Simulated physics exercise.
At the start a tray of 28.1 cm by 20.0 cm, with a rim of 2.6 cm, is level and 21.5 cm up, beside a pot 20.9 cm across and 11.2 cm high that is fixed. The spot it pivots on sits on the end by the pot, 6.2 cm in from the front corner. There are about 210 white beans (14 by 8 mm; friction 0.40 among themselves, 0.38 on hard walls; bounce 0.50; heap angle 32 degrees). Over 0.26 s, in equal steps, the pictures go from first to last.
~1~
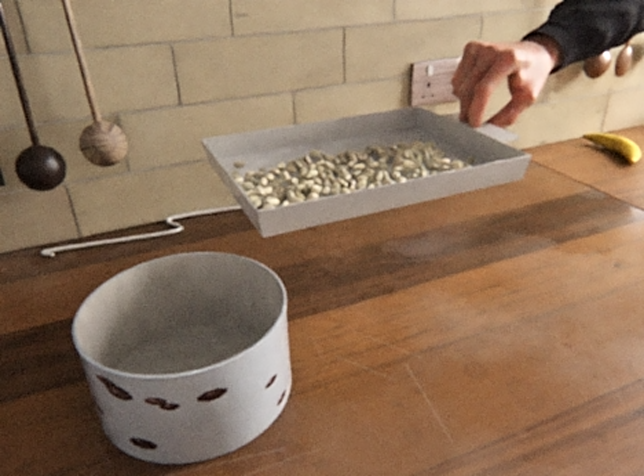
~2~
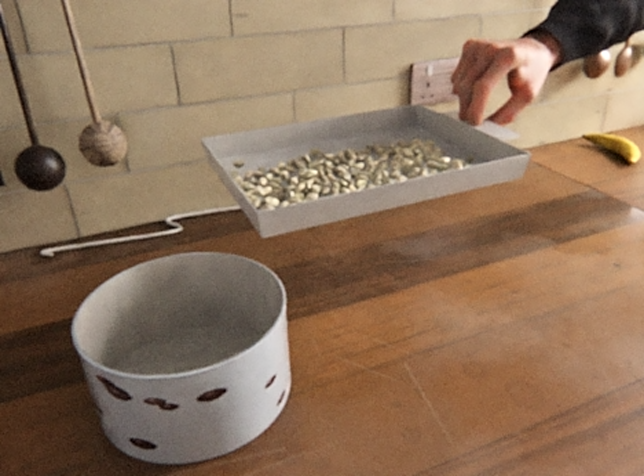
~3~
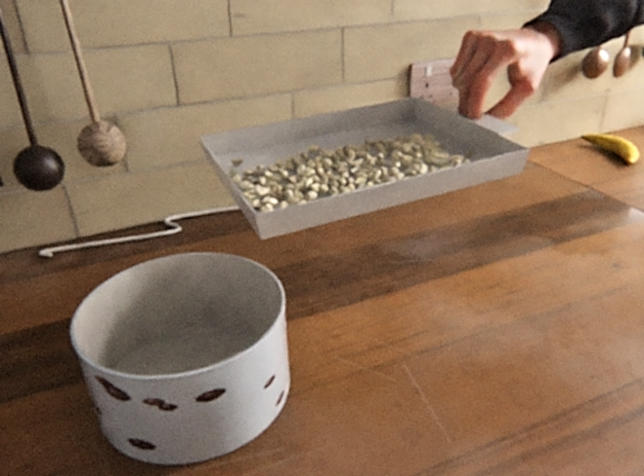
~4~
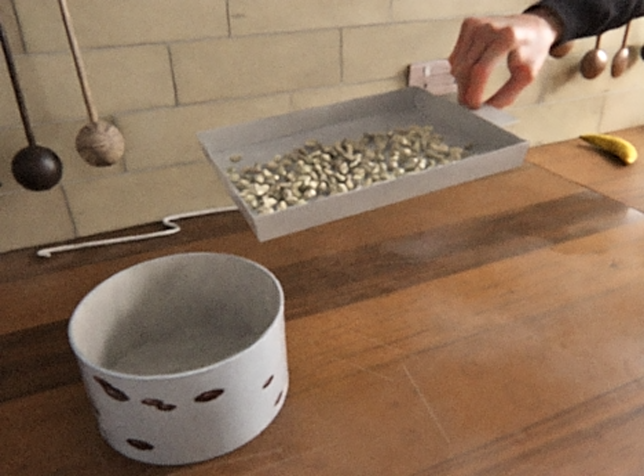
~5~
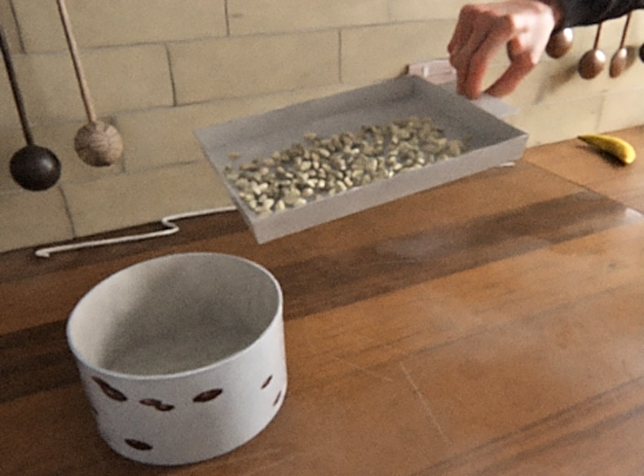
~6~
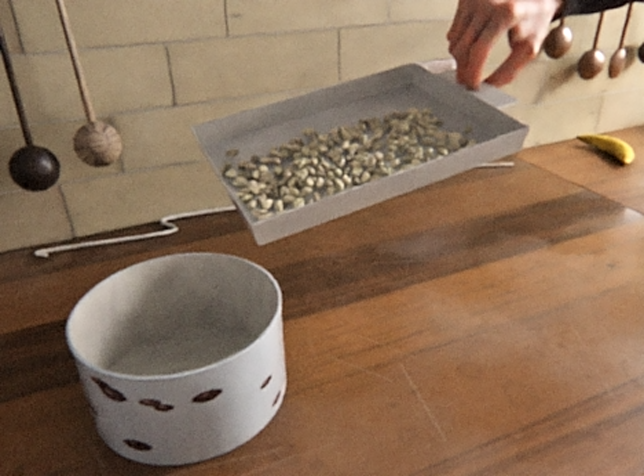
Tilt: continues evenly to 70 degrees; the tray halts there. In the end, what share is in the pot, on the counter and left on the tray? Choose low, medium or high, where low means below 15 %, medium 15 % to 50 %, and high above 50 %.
Shares - pot: Medium, counter: Medium, tray: Medium.
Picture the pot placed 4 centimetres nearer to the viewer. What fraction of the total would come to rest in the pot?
With that change it comes to something like 55 in a hundred.
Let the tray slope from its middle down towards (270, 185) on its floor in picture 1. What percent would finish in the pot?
20 %.
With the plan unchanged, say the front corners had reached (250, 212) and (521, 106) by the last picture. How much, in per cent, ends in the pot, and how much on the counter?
The pot gets 30 and the counter 0.
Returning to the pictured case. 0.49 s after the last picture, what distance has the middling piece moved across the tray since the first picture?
Some 3 cm.
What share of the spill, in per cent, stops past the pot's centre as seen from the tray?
Estimate: Roughly 30 per cent of the pieces.
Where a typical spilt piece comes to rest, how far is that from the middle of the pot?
That comes to near 20 cm.
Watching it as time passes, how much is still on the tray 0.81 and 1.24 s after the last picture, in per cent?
100 then 100.
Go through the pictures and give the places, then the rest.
The first picture shows tray tilt 0 degrees, front corners at (261, 209) and (526, 155); middle of the pieces at (356, 175); pot at (183, 304).
The second picture shows tray tilt 1 degrees, front corners at (260, 210) and (526, 153); middle of the pieces at (355, 174).
The third picture shows tray tilt 3 degrees, front corners at (259, 212) and (525, 148); middle of the pieces at (354, 171).
The fourth picture shows tray tilt 5 degrees, front corners at (257, 215) and (525, 141), lowest corner left front; middle of the pieces at (352, 167).
The fifth picture shows tray tilt 8 degrees, front corners at (255, 218) and (524, 134), lowest corner left front; middle of the pieces at (351, 162).
The sixth picture shows tray tilt 11 degrees, front corners at (254, 221) and (524, 126), lowest corner left front; middle of the pieces at (350, 158); pot at (178, 305).
Then, 0.49 s after the last picture, tilt 39 degrees; the tray holds 100 %, the pot 0 %.
Then, 0.81 s after the last picture, tilt 58 degrees; the tray holds 100 %, the pot 0 %.
Then, 1.24 s after the last picture, tilt 70 degrees; the tray holds 100 %, the pot 0 %.
In the end, pot 20 %, counter 40 %, tray 40 %.
